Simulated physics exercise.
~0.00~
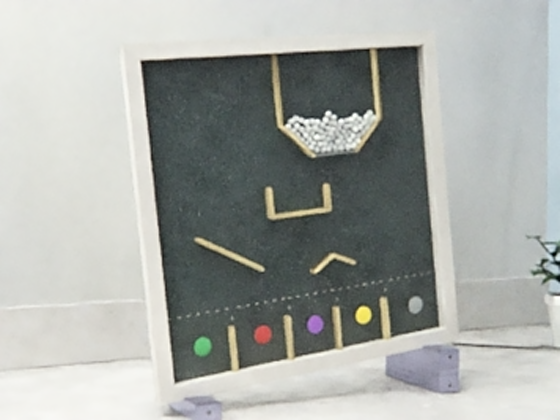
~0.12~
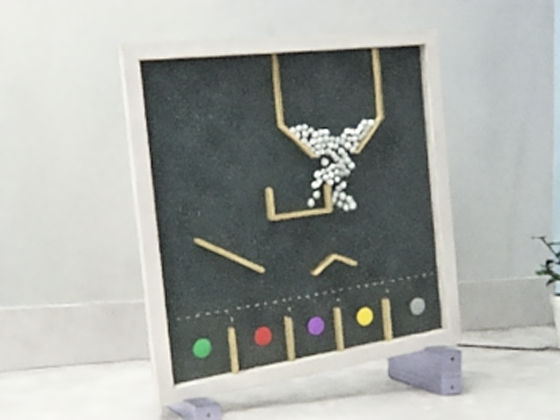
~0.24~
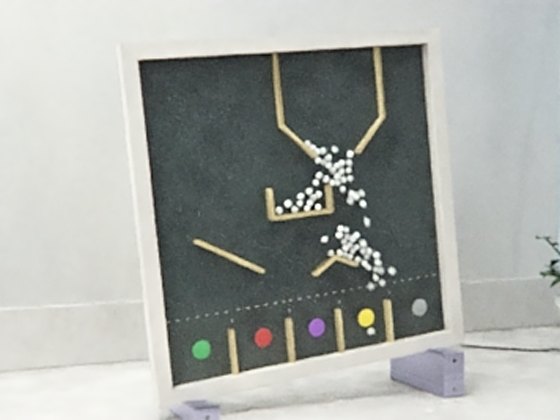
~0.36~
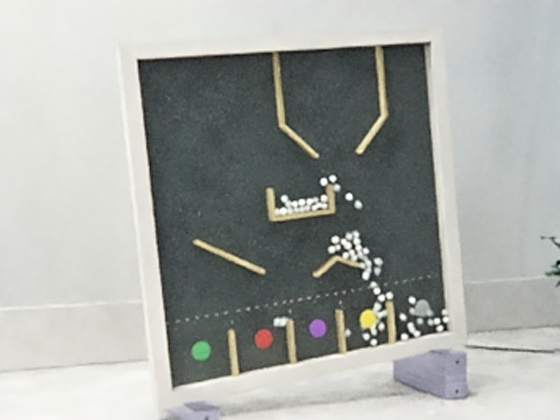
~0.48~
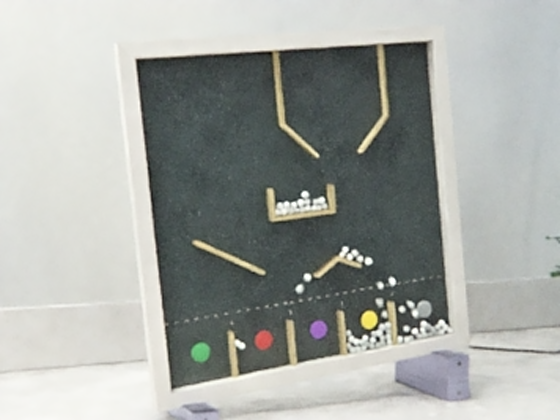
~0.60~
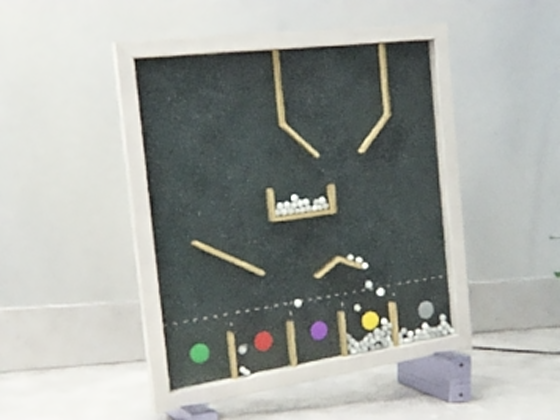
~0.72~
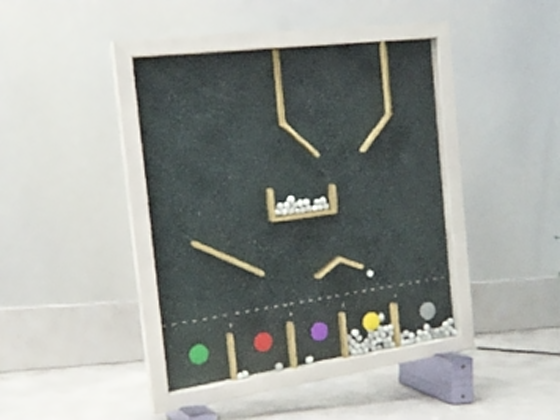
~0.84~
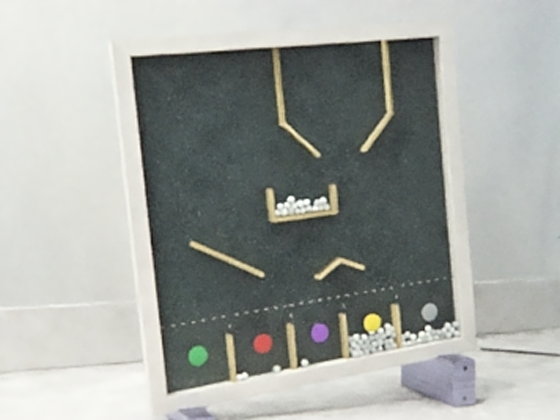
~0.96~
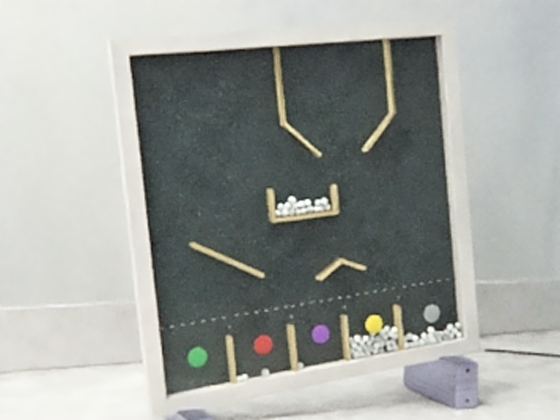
The footage shows small white beads dropping from a hopper on an upright dark board, some settling in a tray while others spill right over an angled peg. Most end in the yellow and grey bins, a few in red, while green stays empty.
